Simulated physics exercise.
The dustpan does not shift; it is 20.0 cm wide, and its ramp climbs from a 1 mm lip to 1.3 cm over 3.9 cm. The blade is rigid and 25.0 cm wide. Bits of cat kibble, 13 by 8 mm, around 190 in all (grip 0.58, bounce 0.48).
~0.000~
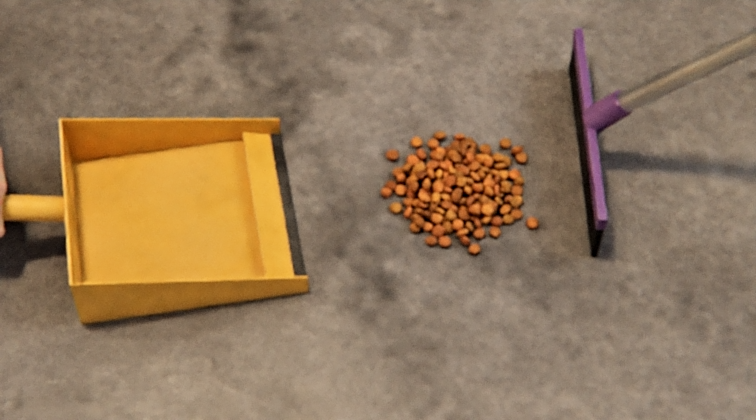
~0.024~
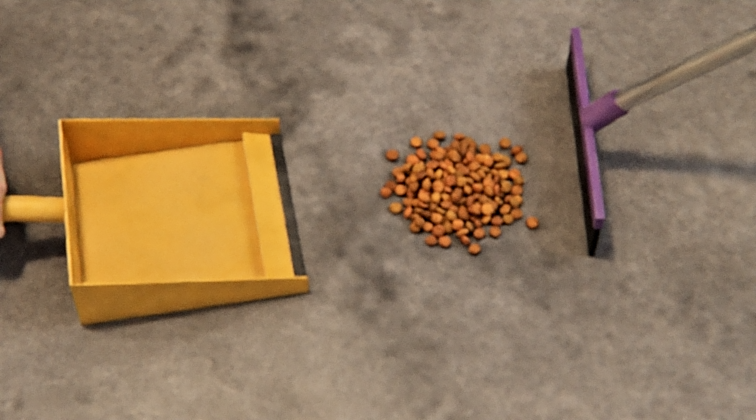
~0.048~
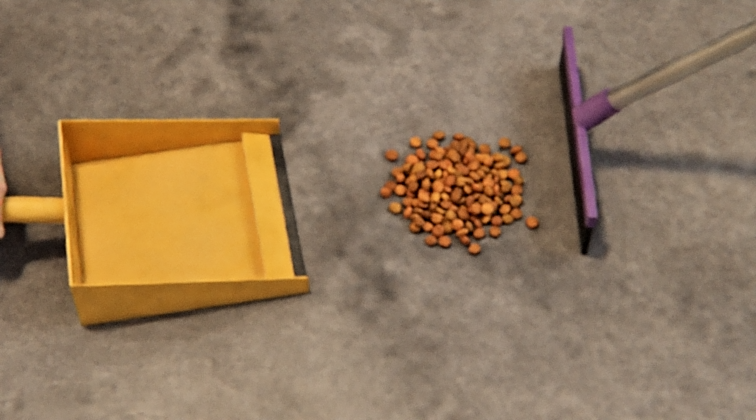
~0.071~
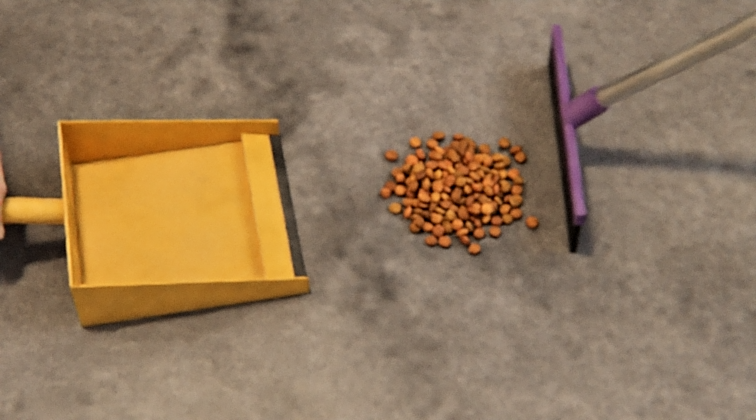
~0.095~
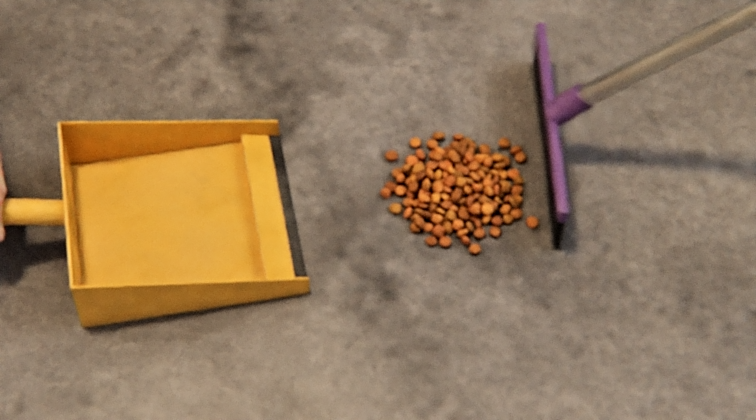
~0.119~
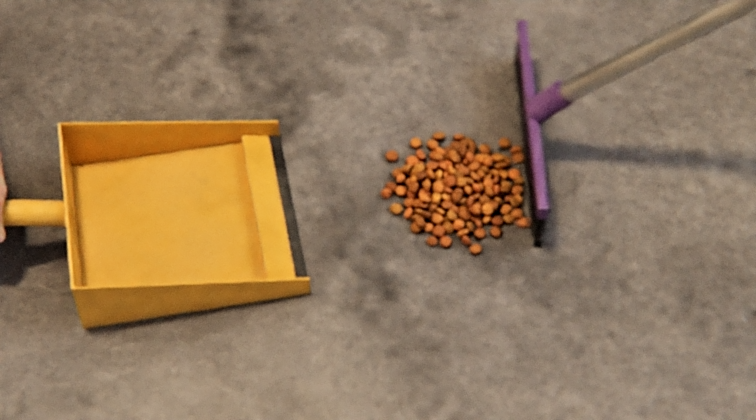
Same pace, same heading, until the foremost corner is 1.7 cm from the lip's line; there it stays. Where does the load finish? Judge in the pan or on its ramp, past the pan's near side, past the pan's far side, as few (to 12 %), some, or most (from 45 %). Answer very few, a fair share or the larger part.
In the pan or on its ramp: A fair share; past the pan's near side: Very few; past the pan's far side: A fair share.
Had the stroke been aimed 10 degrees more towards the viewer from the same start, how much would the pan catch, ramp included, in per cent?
In that case some 50 per cent.
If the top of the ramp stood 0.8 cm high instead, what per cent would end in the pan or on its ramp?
Then about 40 per cent.
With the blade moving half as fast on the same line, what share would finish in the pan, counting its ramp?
Then about 30 per cent.
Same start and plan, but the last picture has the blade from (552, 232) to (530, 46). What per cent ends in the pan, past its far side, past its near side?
Pan 35, far 5, near 0.
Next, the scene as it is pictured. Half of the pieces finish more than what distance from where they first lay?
Roughly 20 cm.
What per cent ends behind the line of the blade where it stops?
About 15 per cent.
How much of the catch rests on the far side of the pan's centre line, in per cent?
Roughly 80 per cent.
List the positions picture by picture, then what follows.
The first frame shows blade from (601, 223) to (578, 38), moved 0.0 cm, 0 of the pieces shifted so far; middle of the pieces at (458, 183); pan at (166, 227).
The second frame shows blade from (598, 223) to (575, 38), moved 0.2 cm, 0 of the pieces shifted so far; middle of the pieces at (457, 183).
The third frame shows blade from (591, 221) to (567, 36), moved 1.0 cm, 0 of the pieces shifted so far; middle of the pieces at (457, 183).
The fourth frame shows blade from (579, 219) to (556, 35), moved 2.1 cm, 0 of the pieces shifted so far; middle of the pieces at (457, 183).
The fifth frame shows blade from (562, 216) to (540, 33), moved 3.8 cm, 0 of the pieces shifted so far; middle of the pieces at (457, 183).
The sixth frame shows blade from (542, 213) to (521, 30), moved 5.8 cm, 1 of the pieces shifted so far; middle of the pieces at (458, 183); pan at (167, 230). Its pace works out near 0.84 m/s, heading 21 degrees away from the viewer's side.
After 0.27 s, middle of the blade 13 cm from the lip; 0 % over the lip, far side 5 %, near side 0 %.
Then, at 0.36 s, middle of the blade 7 cm from the lip; 0 % over the lip, far side 10 %, near side 0 %.
Then, at 0.59 s, middle of the blade 4 cm from the lip; 40 % over the lip, far side 20 %, near side 0 %.
At rest (1.1 s), pan 40 %, near side 0 %, far side 20 %, in front of the lip or behind the blade 45 %.
